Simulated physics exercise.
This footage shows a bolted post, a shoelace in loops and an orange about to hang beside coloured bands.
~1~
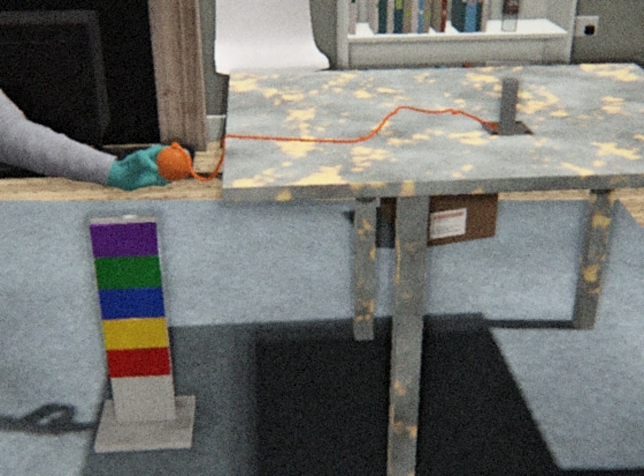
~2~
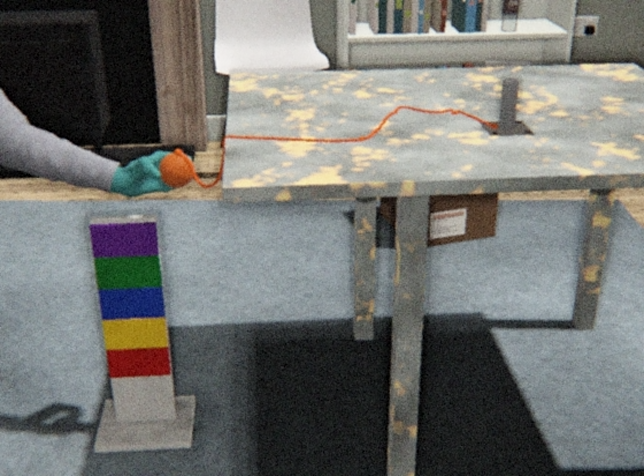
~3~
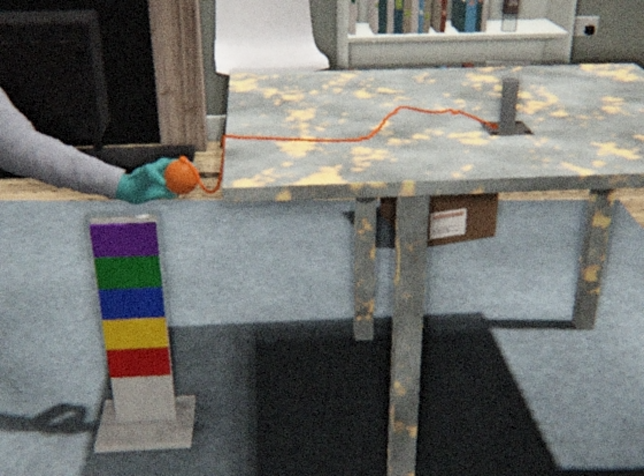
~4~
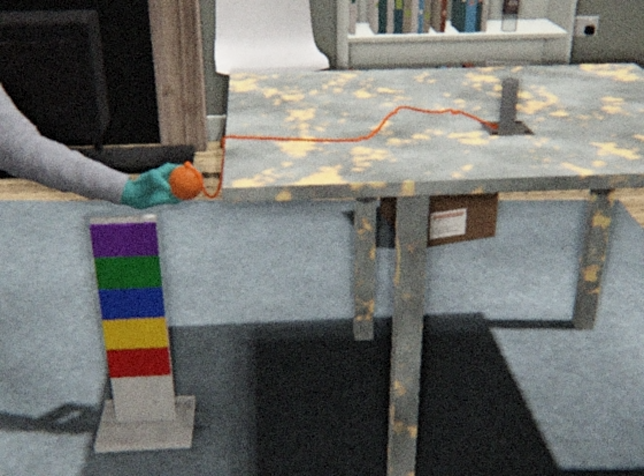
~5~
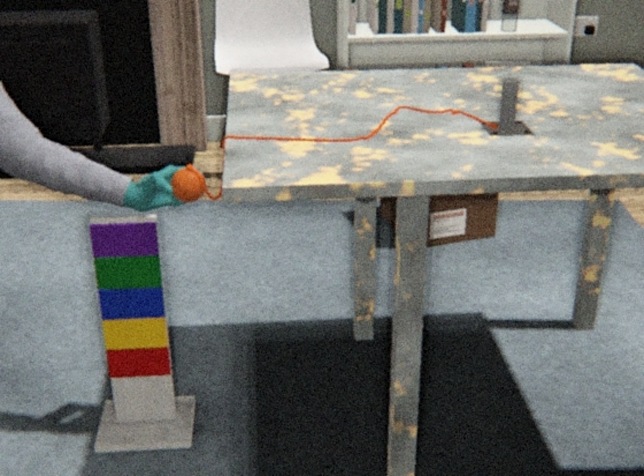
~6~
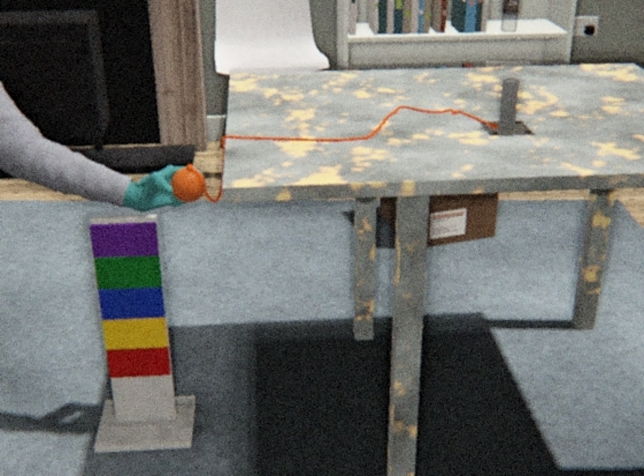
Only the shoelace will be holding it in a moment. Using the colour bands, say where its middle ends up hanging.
Its middle ends up at the red band.
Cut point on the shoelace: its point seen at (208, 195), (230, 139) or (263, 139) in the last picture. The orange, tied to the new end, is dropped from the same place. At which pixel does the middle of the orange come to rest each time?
Estimated positions in order: (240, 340); (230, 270); (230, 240).
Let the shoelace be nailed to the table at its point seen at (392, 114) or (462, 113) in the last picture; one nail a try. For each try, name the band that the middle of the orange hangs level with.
Blue, then yellow.
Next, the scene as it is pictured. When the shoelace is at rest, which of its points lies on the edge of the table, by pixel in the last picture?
You'd find it at roughly (360, 139).
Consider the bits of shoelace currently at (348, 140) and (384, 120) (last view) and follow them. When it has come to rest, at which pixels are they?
(226, 139) and (292, 124), approximately.
Early on, orange near (209, 354); level with red.
Midway, orange near (255, 343); level with red.
Finally, orange near (241, 354); level with red. The shoelace holds its middle at red.
